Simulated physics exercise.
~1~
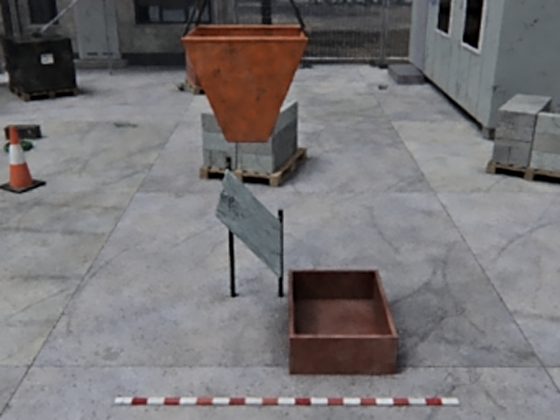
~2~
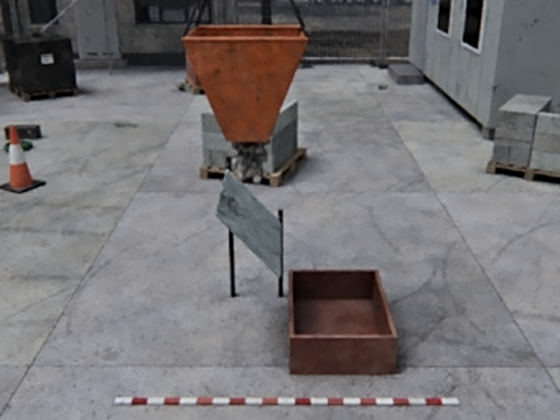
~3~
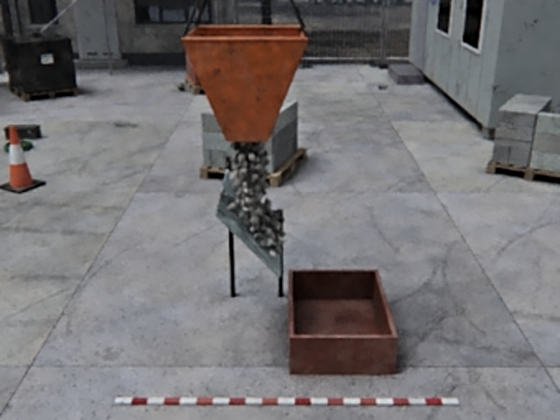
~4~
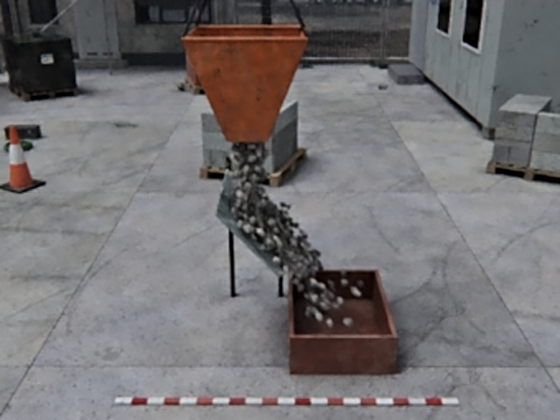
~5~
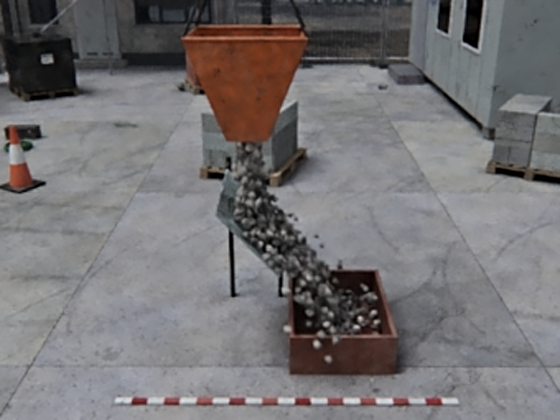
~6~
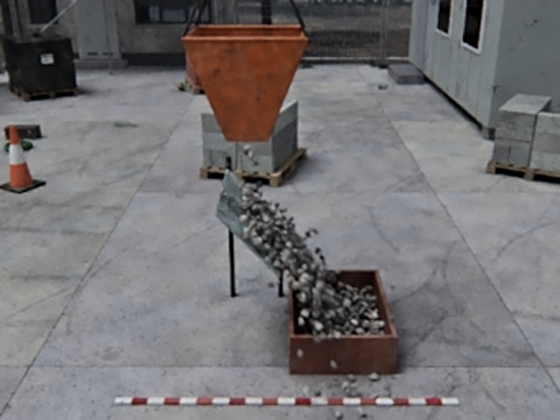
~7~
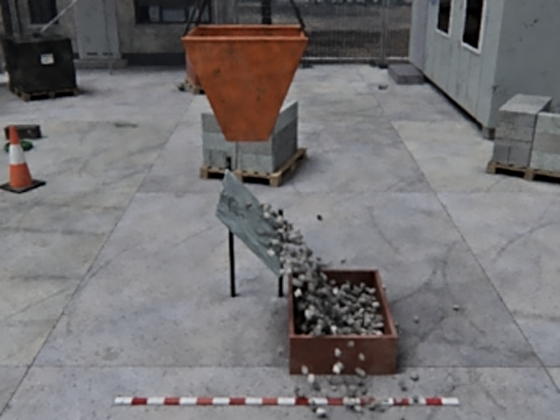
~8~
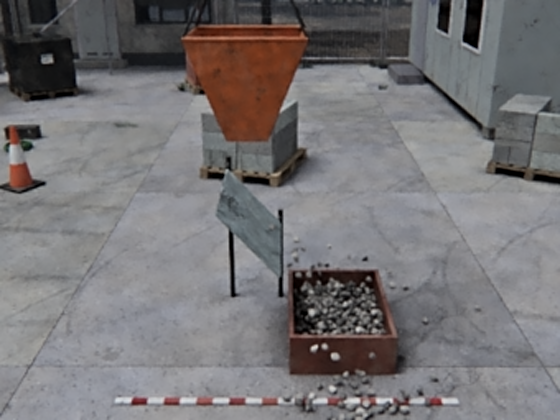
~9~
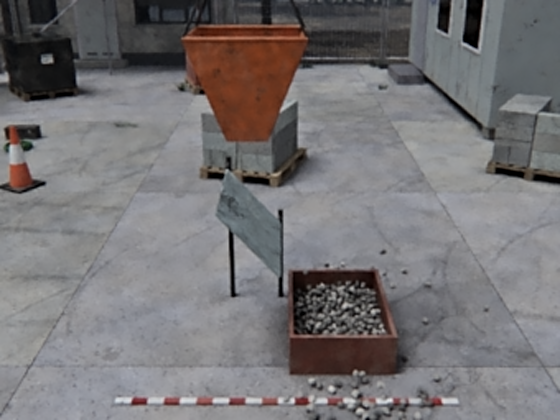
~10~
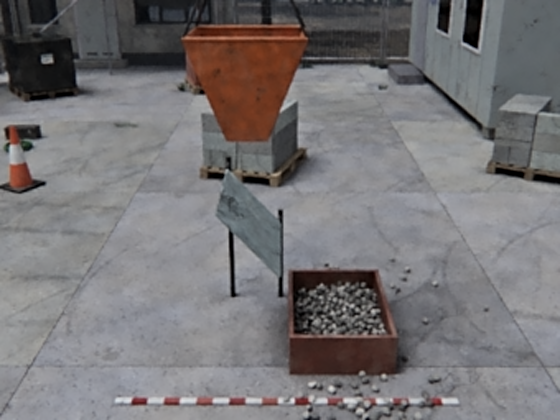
Grey stones pouring from an orange skip, sliding down a tilted plate and filling a reddish bin, with some scattered on the concrete.
